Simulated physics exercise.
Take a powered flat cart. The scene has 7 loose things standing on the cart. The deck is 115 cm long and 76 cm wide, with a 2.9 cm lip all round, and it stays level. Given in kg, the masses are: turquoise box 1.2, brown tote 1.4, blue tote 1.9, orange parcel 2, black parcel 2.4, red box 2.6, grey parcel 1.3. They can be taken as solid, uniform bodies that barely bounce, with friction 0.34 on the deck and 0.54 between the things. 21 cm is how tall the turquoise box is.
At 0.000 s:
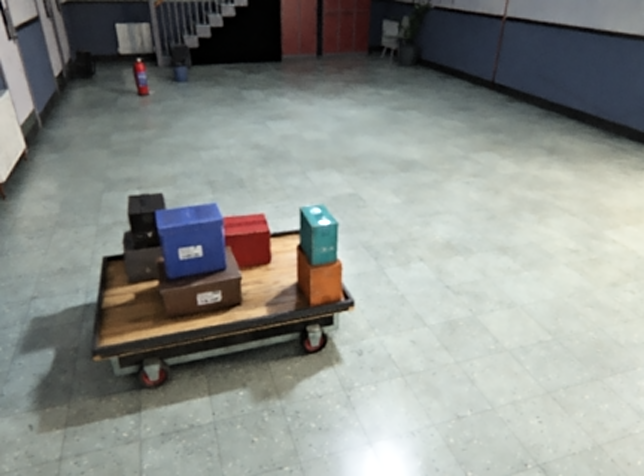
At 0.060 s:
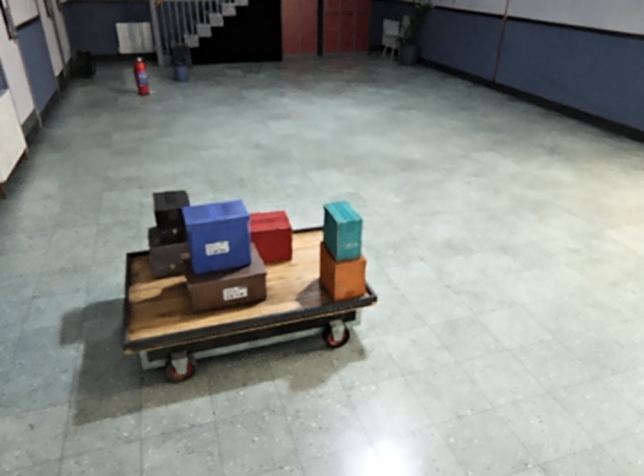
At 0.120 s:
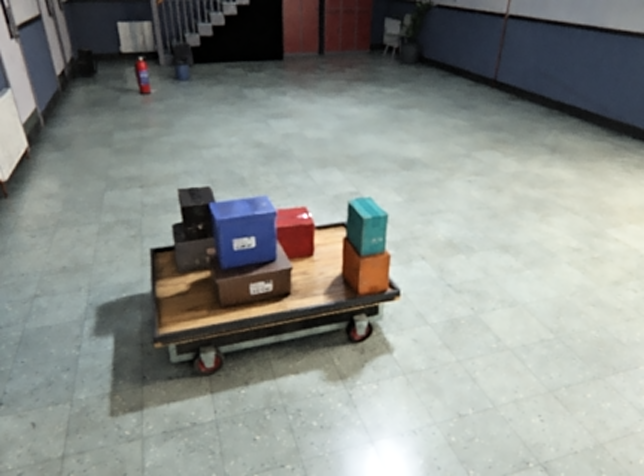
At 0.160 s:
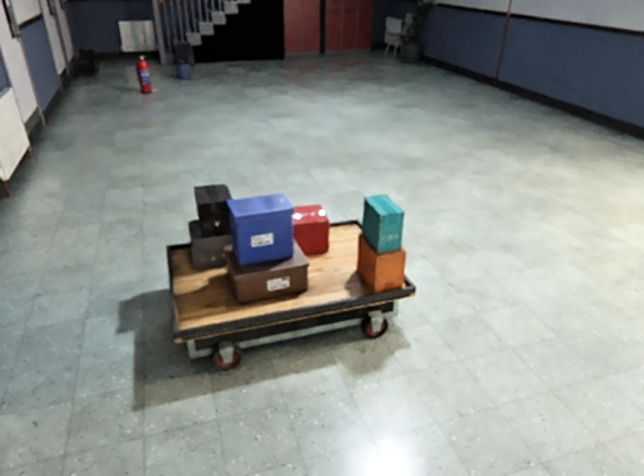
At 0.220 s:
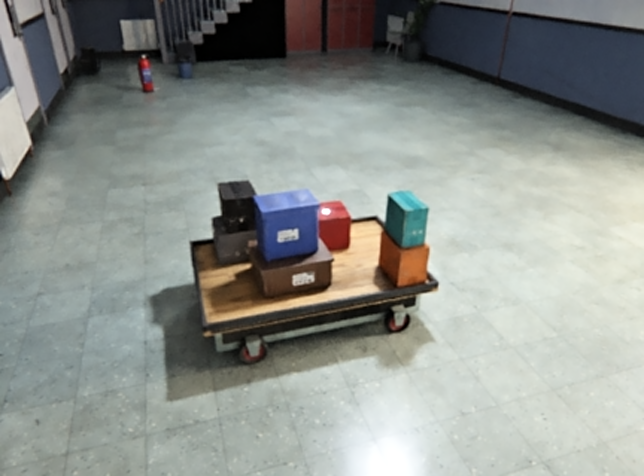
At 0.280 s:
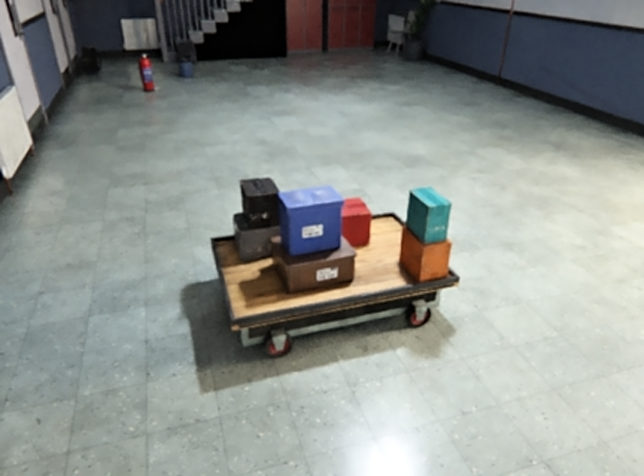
To begin with, a flat cart with a wooden deck stands at the left of a tiled hall, carrying blue, brown, black, grey, red, turquoise and orange boxes. It then rolls steadily rightward across the floor to near the middle of the view, the boxes keeping their places on the deck.
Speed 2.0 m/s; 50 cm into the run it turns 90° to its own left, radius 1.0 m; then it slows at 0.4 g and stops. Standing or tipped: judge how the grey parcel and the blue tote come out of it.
As I see it, the grey parcel is not brought down; the blue tote is brought down.
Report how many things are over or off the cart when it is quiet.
My answer is 2.
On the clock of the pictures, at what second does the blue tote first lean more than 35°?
It happens at about 1.0 s.
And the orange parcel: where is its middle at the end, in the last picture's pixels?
(332, 112).
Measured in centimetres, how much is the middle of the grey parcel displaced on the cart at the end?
Start to finish, roughly 14 cm.
Around 0.48 s, cart has run 96 cm, turned 18°; turquoise box now off the cart; blue tote shifted 6 cm near (380, 205); grey parcel shifted 2 cm near (313, 222).
Around 0.78 s, cart has run 156 cm, turned 52°; blue tote shifted 27 cm near (442, 172); grey parcel shifted 6 cm near (357, 197); red box shifted 34 cm.
Around 1.08 s, cart has run 216 cm, turned 86°; blue tote now off the cart; grey parcel shifted 10 cm near (357, 170); red box shifted 44 cm.
Around 1.38 s, cart has run 269 cm, turned 90°; grey parcel shifted 10 cm near (335, 147); red box shifted 36 cm; brown tote shifted 14 cm.
Finally (2.1 s), off the cart and tipped over, turquoise box and blue tote; not toppled but over 10 cm from the start, brown tote, black parcel, red box and grey parcel; the last one still in place (within 10 cm). In the last view, grey parcel near (325, 137), blue tote near (435, 164).
